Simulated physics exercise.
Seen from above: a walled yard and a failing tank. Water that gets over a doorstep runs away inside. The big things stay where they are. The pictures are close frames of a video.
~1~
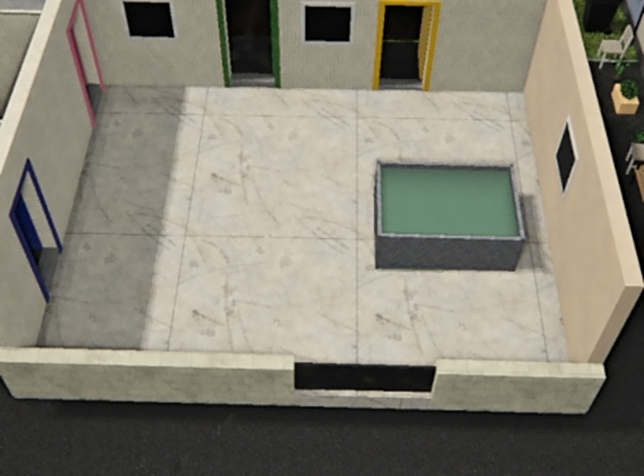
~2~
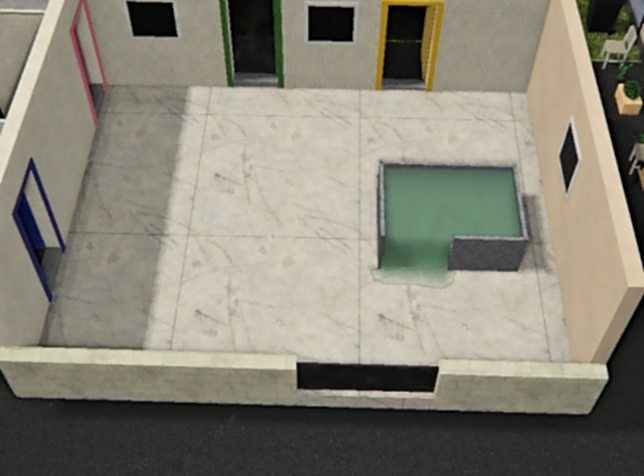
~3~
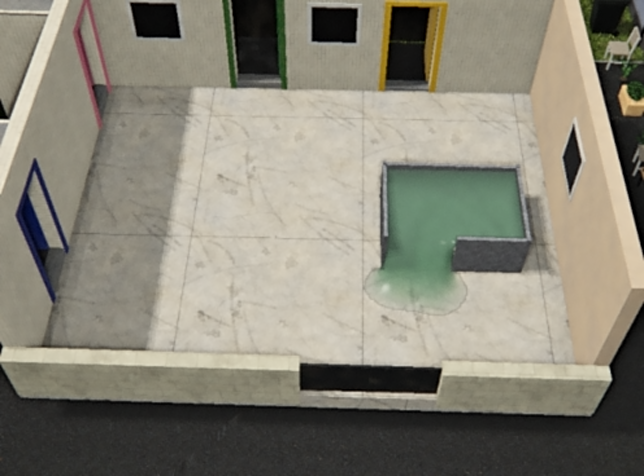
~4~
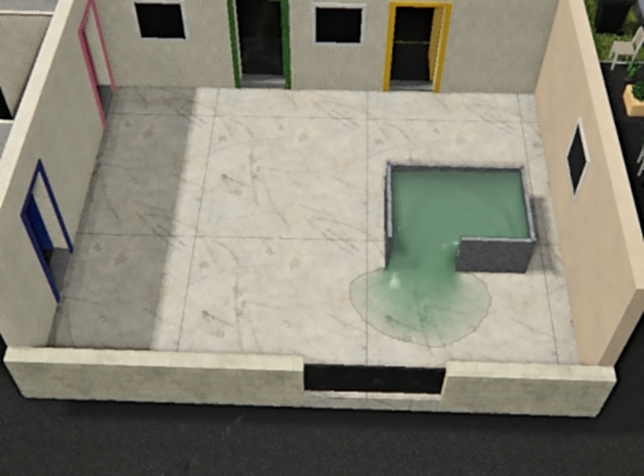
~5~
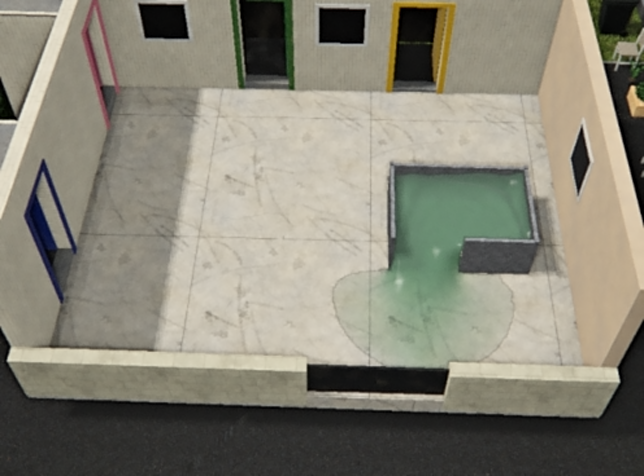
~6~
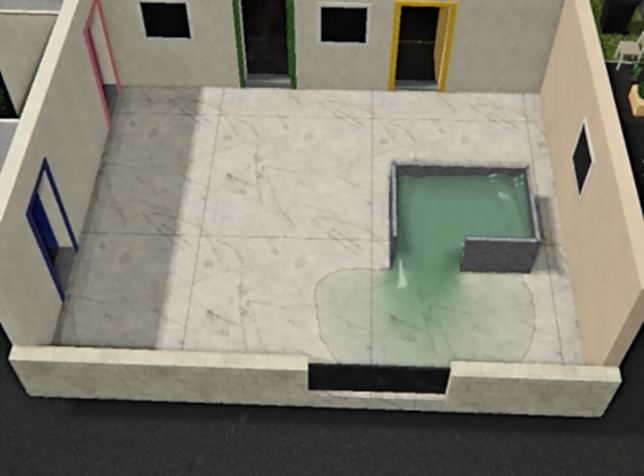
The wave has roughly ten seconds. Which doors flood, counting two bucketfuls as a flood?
One by one: The pink door admits no more than that; the yellow door admits no more than that; the blue door admits no more than that; the green door admits no more than that.
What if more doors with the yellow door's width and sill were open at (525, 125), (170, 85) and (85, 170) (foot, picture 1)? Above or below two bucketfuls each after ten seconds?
In turn: Stays under, stays under, holds.
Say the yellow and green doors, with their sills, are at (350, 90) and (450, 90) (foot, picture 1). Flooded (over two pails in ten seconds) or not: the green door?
Then: The green door holds.
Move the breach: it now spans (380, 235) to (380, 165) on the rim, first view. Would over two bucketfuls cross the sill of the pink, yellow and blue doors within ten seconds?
The pink door stays under; the yellow door stays under; the blue door takes more.
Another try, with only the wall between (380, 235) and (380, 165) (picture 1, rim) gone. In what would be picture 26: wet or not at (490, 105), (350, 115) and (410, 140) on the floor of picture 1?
One after the other: Clear, no water, free of water.
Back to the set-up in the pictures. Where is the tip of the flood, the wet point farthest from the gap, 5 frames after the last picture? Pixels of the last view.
Around (228, 378).
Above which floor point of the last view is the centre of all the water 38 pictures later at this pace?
I would point to (319, 267).
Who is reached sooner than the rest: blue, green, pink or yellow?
It is the one in blue.
A moment on, water covers 15 % of the floor; the pink door not reached, the yellow door not reached, the blue door not reached, the green door not reached.
Next, water covers 25 % of the floor; the pink door not reached, the yellow door not reached, the blue door not reached, the green door not reached.
Then, water covers 40 % of the floor; the pink door not reached, the yellow door not reached, the blue door wet at the sill, nothing in, the green door not reached.
Later, water covers 65 % of the floor; the pink door wet at the sill, nothing in, the yellow door wet at the sill, nothing in, the blue door wet at the sill, nothing in, the green door not reached.
In the end, water covers 90 % of the floor; the pink door wet at the sill, nothing in, the yellow door wet at the sill, nothing in, the blue door wet at the sill, nothing in, the green door wet at the sill, nothing in.
